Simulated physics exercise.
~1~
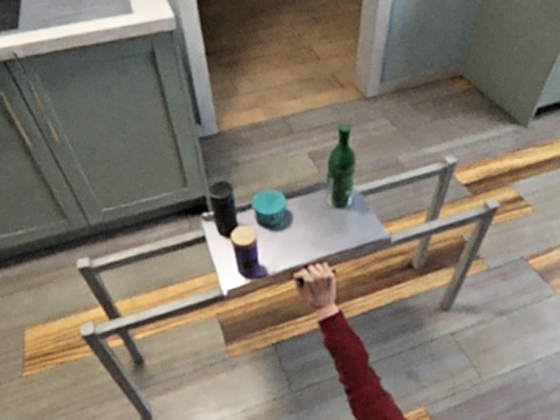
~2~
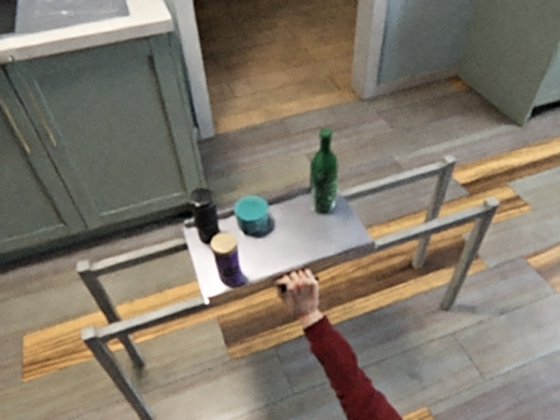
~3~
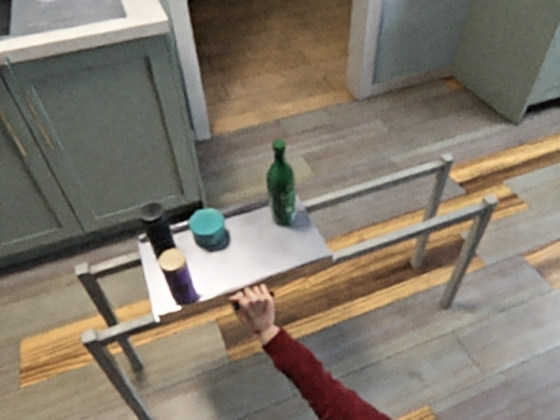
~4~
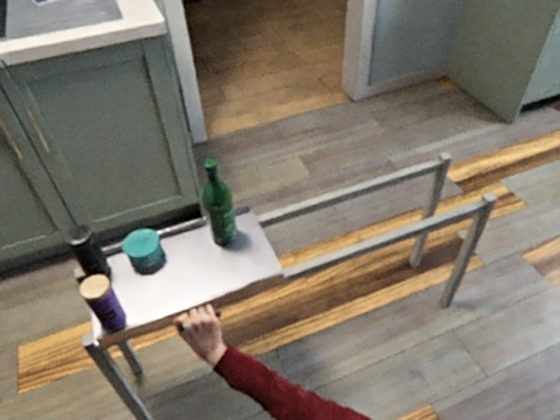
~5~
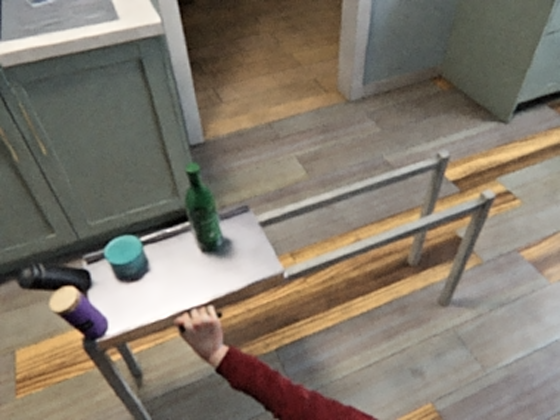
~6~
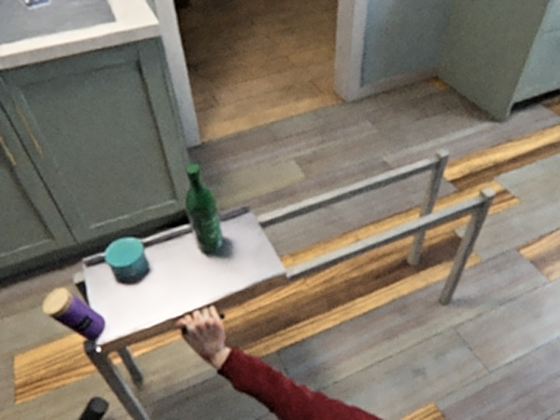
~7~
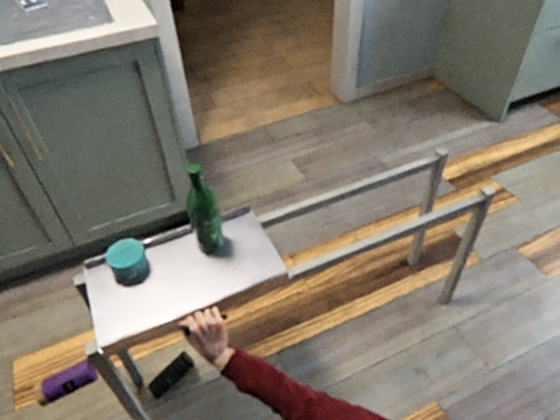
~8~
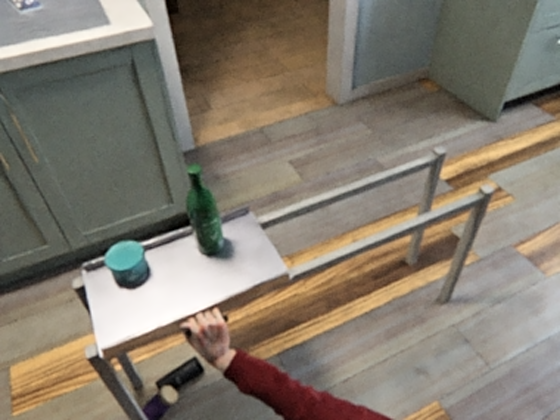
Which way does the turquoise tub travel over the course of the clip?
The turquoise tub travels to the left, and it is still on the tray at the end.
